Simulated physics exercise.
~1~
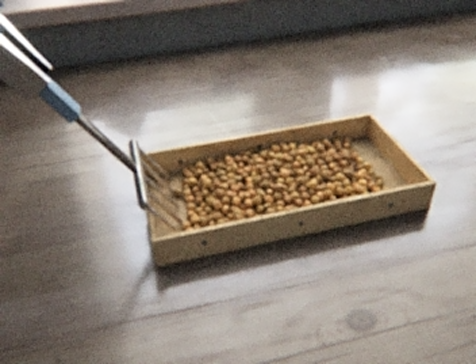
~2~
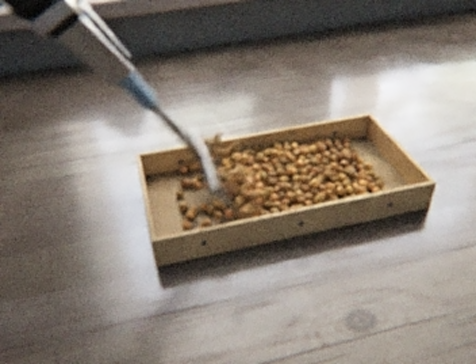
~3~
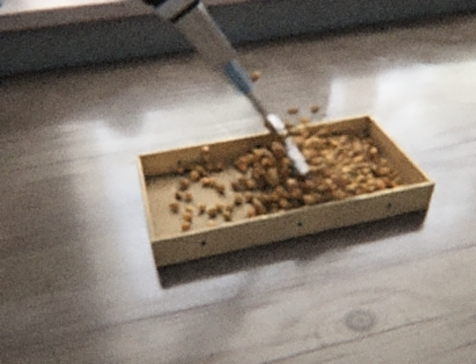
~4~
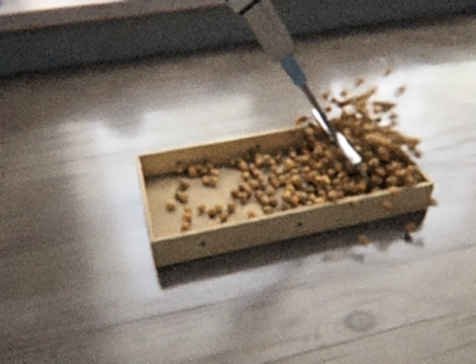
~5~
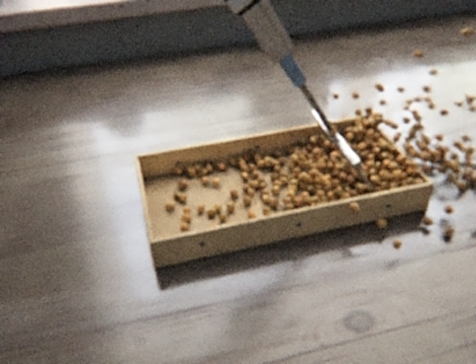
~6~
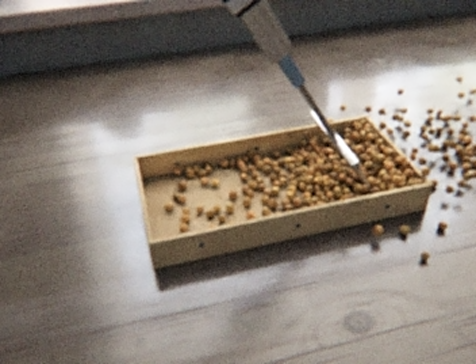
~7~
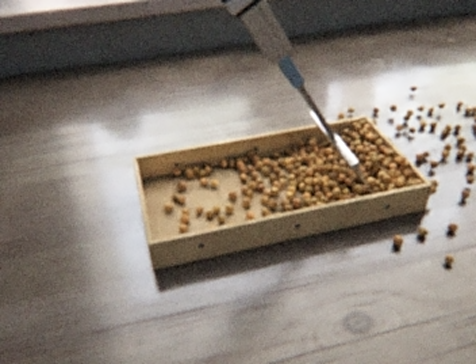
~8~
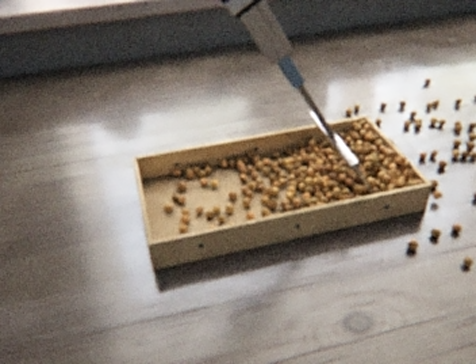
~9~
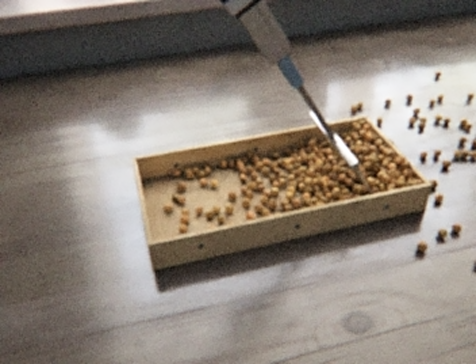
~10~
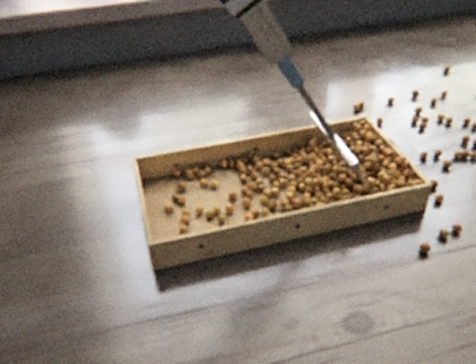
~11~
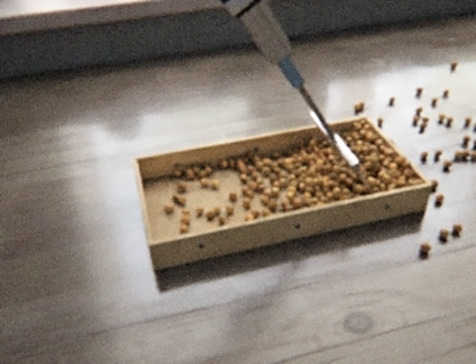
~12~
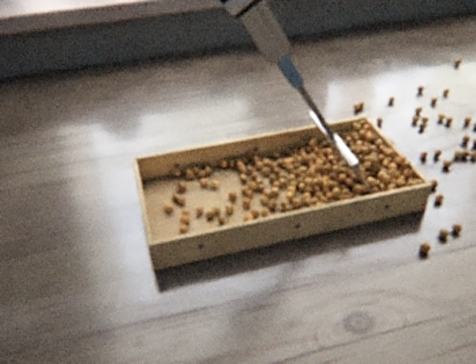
We see a robotic arm sweep a comb rightward through a tray of dried chickpeas, piling them toward the right end and spilling some over the edge. The comb stops in the heap, and the spilled chickpeas scatter and settle on the table.
